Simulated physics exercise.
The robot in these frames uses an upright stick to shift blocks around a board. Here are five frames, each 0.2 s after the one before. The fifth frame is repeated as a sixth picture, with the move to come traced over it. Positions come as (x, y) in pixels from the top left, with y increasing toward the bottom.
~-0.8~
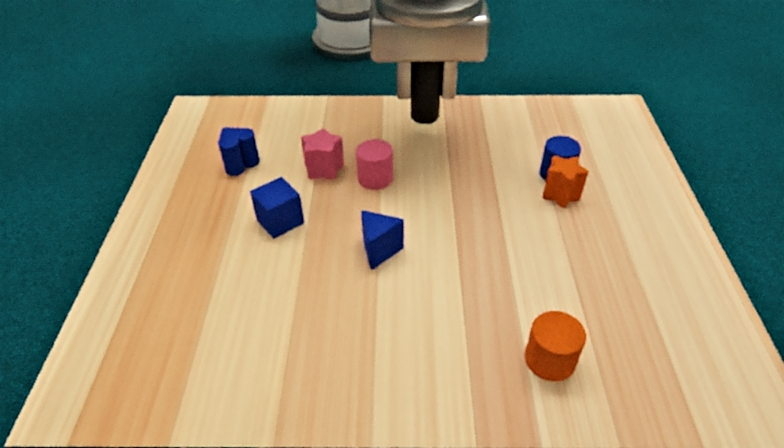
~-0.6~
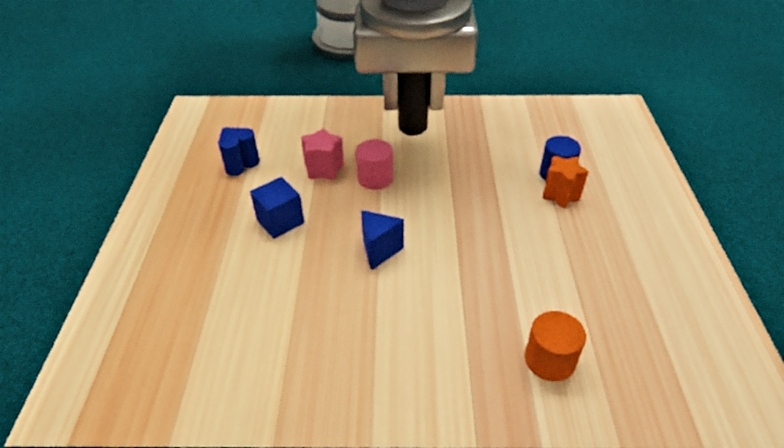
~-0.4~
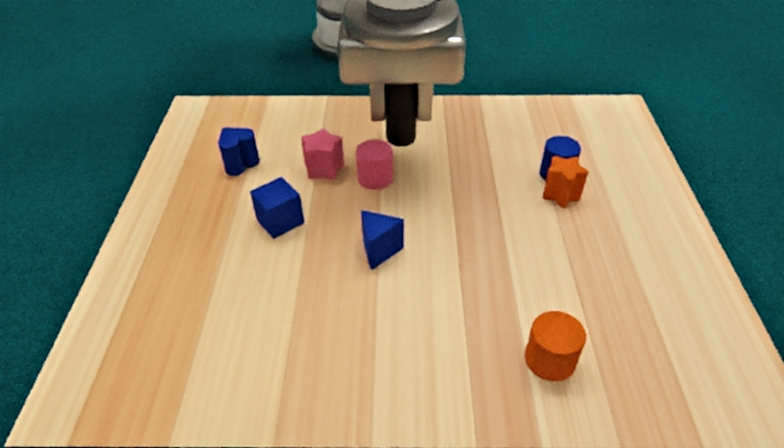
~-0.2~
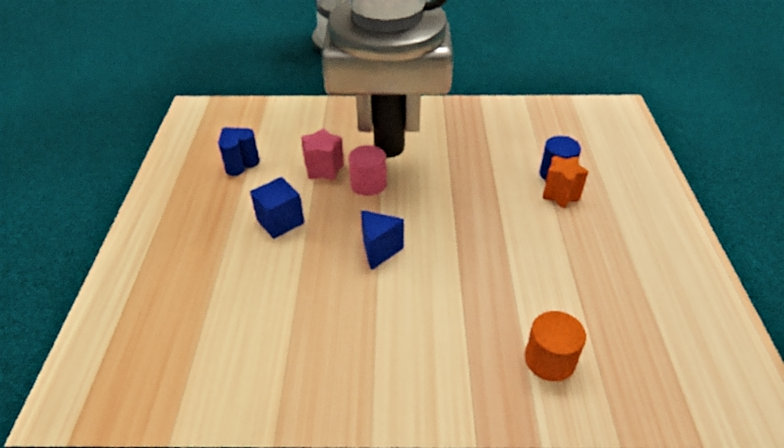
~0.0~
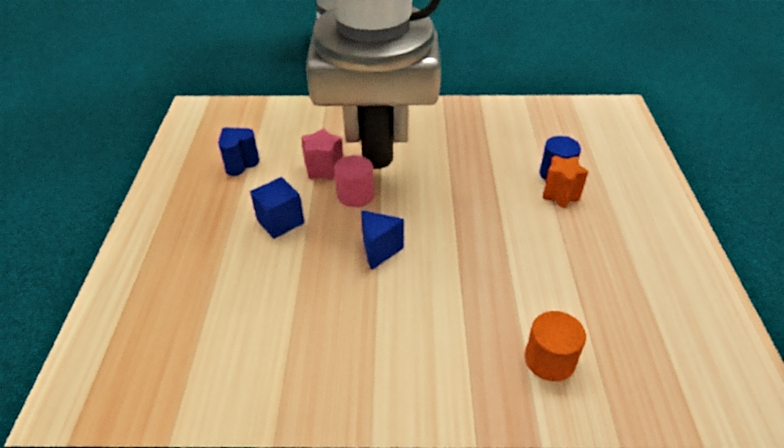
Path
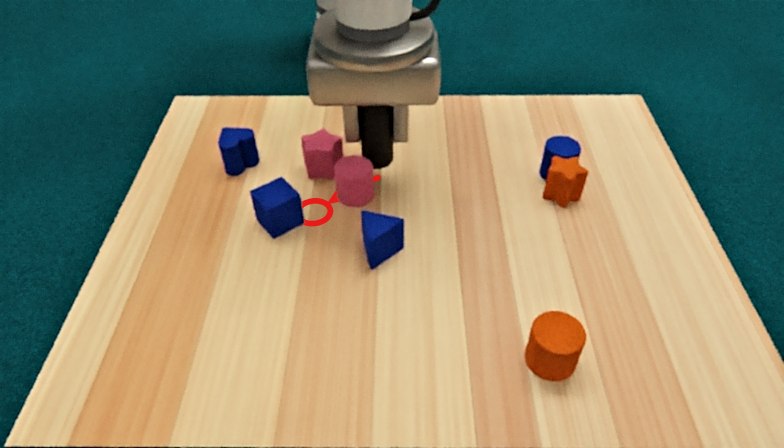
We see colored blocks scattered on a striped wooden board as a robot's upright stick moves down and left toward the pink disc, then pushes it a short way down and left while the other blocks stay still.
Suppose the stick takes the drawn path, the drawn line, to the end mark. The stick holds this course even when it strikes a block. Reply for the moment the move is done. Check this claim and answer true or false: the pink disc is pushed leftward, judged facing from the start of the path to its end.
The claim holds.
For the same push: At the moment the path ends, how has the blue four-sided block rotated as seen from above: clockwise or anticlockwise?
Viewed from above, clockwise.
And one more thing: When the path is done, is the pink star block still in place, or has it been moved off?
It stays.
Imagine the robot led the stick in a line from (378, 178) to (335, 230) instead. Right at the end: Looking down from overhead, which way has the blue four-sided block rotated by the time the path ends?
With the clock.
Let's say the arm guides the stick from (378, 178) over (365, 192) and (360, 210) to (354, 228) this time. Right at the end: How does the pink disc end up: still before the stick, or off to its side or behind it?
Looking at the end of the path, the pink disc has slipped free of the stick.
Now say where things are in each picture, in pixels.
In the first frame, stick tip (425, 117); block tops, blue four-sided block (275, 192); pink star block (320, 140); pink disc (374, 150).
In the second frame, stick (413, 128); blocks unchanged.
In the third frame, stick (401, 139); blocks unchanged.
In the fourth frame, stick (389, 150); pink disc (367, 155).
In the fifth frame, stick (378, 160); blue four-sided block (275, 192); pink star block (320, 140); pink disc (354, 166).
Path on the board, from (378, 178) by way of (356, 187) and (335, 199) to (314, 212).
What follows on the original path. Halfway along, stick (344, 176); pink disc (325, 186).
At the end, stick (311, 195); blue four-sided block (268, 199), turned 45° clockwise; pink star block in place; pink disc (305, 209).
